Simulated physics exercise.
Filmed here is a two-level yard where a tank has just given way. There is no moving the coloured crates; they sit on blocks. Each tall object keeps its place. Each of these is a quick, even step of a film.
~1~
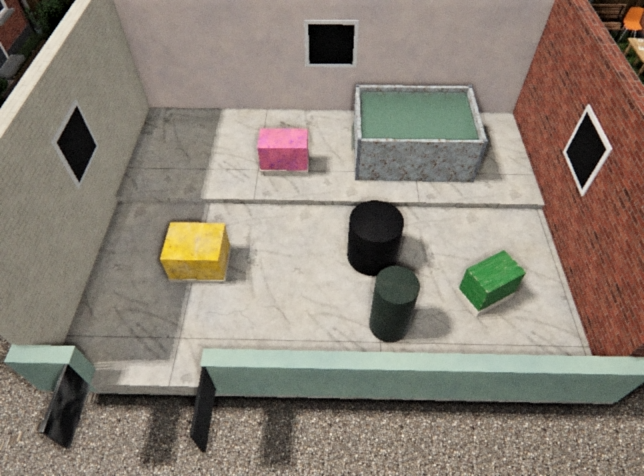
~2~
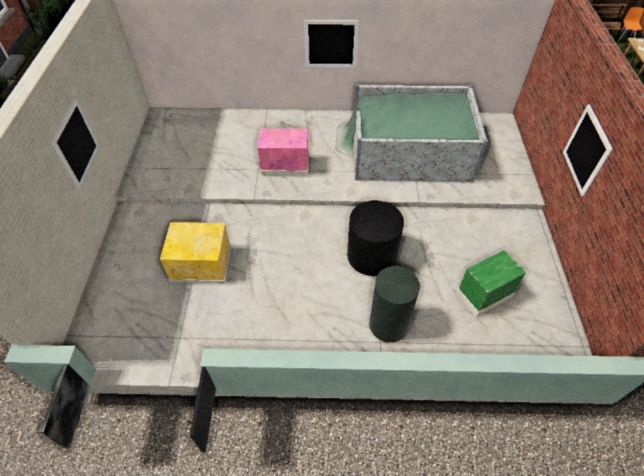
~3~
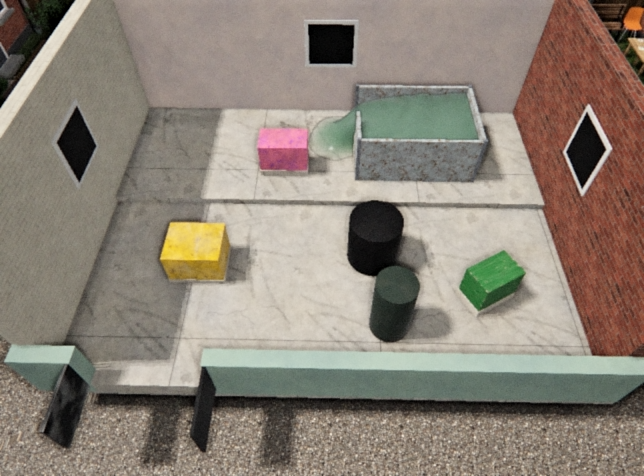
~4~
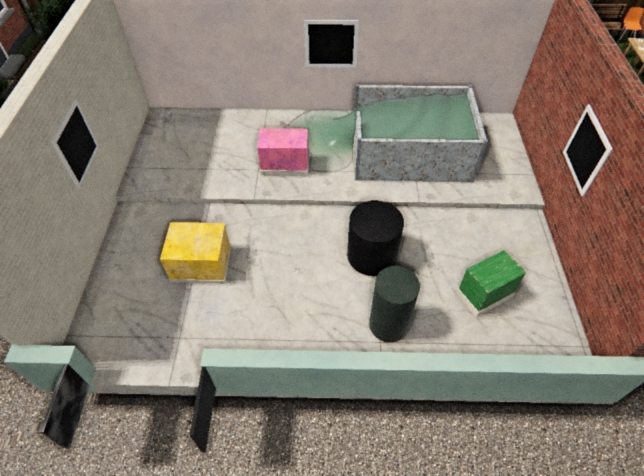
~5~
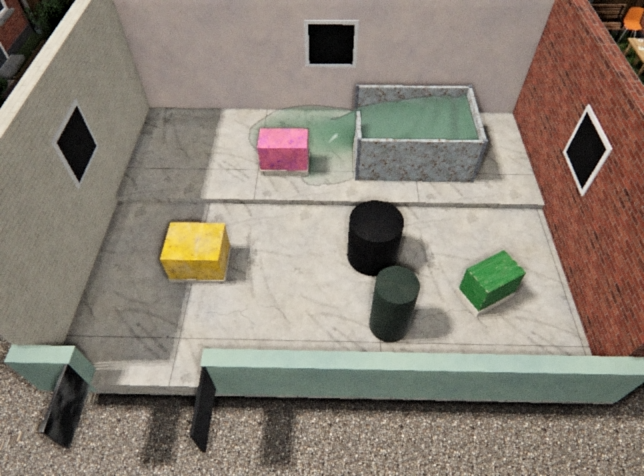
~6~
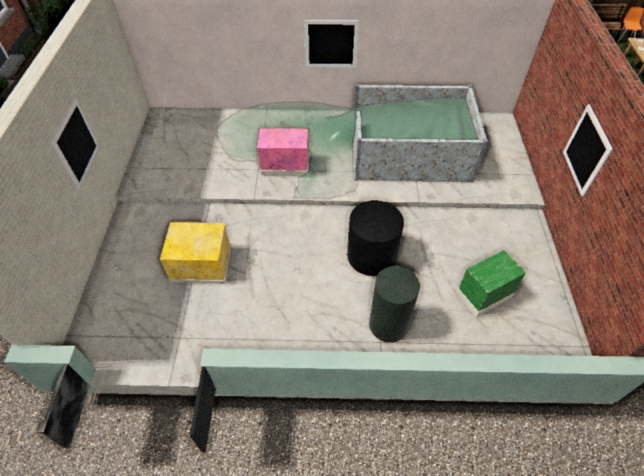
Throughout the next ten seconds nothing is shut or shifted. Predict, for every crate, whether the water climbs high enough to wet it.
One by one: The yellow crate is not missed by the water this time; the pink crate is not missed by the water this time; the green crate is missed by the water this time.
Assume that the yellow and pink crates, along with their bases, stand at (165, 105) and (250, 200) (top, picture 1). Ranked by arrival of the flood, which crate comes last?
Last comes the green-painted one.
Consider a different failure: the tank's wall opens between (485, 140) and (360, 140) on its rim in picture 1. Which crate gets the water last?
The crate marked pink comes last.
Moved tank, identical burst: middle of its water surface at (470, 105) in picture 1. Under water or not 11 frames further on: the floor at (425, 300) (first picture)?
By then that patch is left unwetted.
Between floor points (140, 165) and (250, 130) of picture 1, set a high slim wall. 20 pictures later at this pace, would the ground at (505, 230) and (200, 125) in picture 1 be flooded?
In order, I'd call them bare and inundated.
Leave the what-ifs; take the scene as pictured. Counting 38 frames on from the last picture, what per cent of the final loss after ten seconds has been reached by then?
Estimate: Some 45 %.
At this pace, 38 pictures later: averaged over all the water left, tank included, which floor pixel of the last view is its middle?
Near (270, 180) in the last view.
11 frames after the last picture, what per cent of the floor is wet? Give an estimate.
Roughly 30 %.
A moment on, water covers 25 % of the floor; the yellow crate not reached, the pink crate water round its plinth, the green crate not reached.
Next, water covers 30 % of the floor; the yellow crate not reached, the pink crate water round its plinth, the green crate not reached.
Then, water covers 45 % of the floor; the yellow crate water round its plinth, the pink crate water round its plinth, the green crate not reached.
Later, water covers 60 % of the floor; the yellow crate water round its plinth, the pink crate water round its plinth, the green crate not reached.
In the end, water covers 80 % of the floor; the yellow crate was topped, the pink crate was topped, the green crate stayed above the water.
